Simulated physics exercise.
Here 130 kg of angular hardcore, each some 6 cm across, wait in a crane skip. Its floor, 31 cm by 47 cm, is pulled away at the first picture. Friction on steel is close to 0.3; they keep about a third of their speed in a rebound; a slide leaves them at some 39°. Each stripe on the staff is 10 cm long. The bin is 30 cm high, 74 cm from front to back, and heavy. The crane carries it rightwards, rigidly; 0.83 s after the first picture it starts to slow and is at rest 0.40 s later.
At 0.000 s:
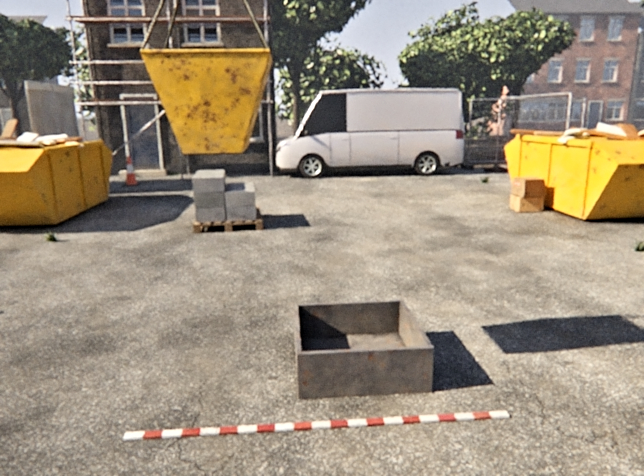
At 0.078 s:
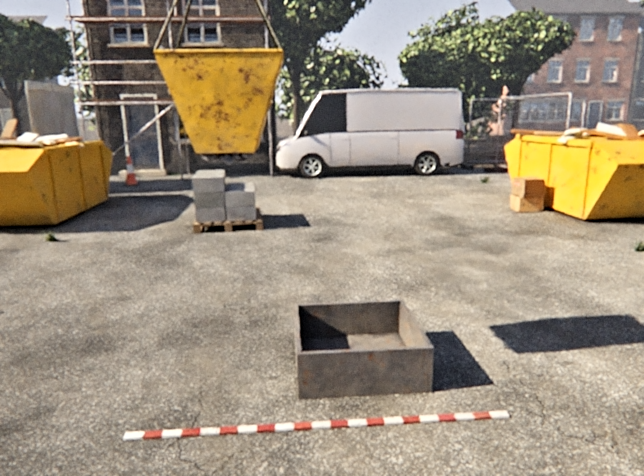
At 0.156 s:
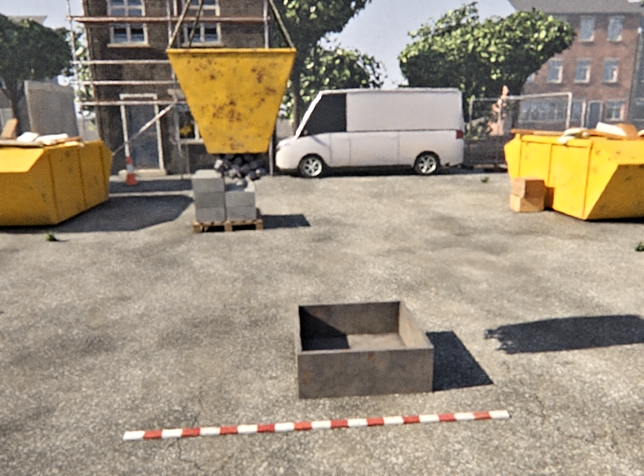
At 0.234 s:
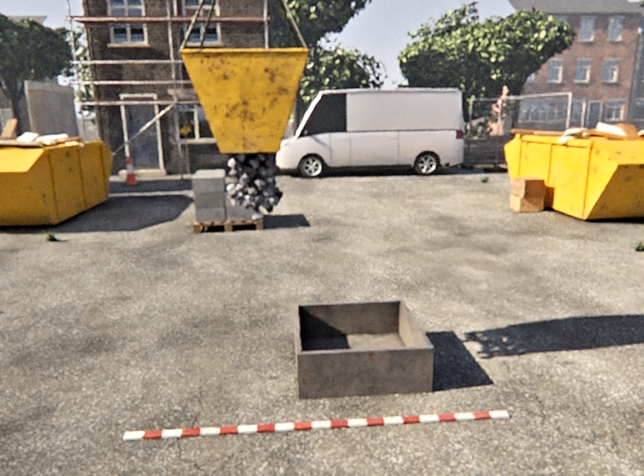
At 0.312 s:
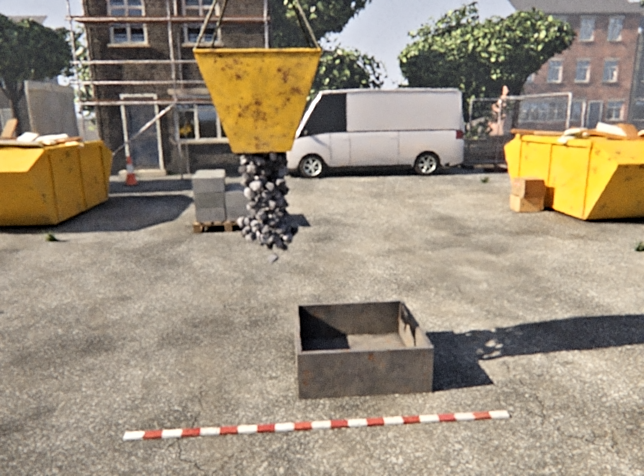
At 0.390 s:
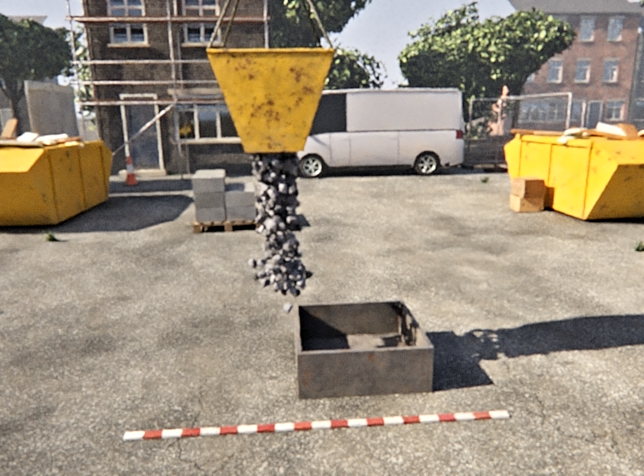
A yellow skip hanging from chains moving rightwards over a paved yard, releasing a lengthening stream of grey rubble from its underside.
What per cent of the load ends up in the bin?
Close to 90 in a hundred.
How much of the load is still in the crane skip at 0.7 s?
About 0 per cent.
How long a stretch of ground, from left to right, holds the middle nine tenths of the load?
Roughly 90 cm.
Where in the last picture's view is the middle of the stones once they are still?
Their middle is at about (352, 350).
After 0.7 s, 1 % in the crane skip, 11 % falling or lying left of the bin, 88 % falling or lying in the bin; the stones farthest right are at (375, 351).
After 1.1 s, 0 % in the crane skip, 10 % falling or lying left of the bin, 90 % falling or lying in the bin; the stones farthest right are at (408, 346).
After 1.7 s, 0 % in the crane skip, 10 % falling or lying left of the bin, 90 % falling or lying in the bin; the stones farthest right are at (408, 348).
After 2.6 s, 0 % in the crane skip, 10 % falling or lying left of the bin, 90 % falling or lying in the bin; the stones farthest right are at (408, 348).
After 4.5 s, 0 % in the crane skip, 10 % left of the bin, 90 % in the bin; the stones farthest right are at (408, 348).
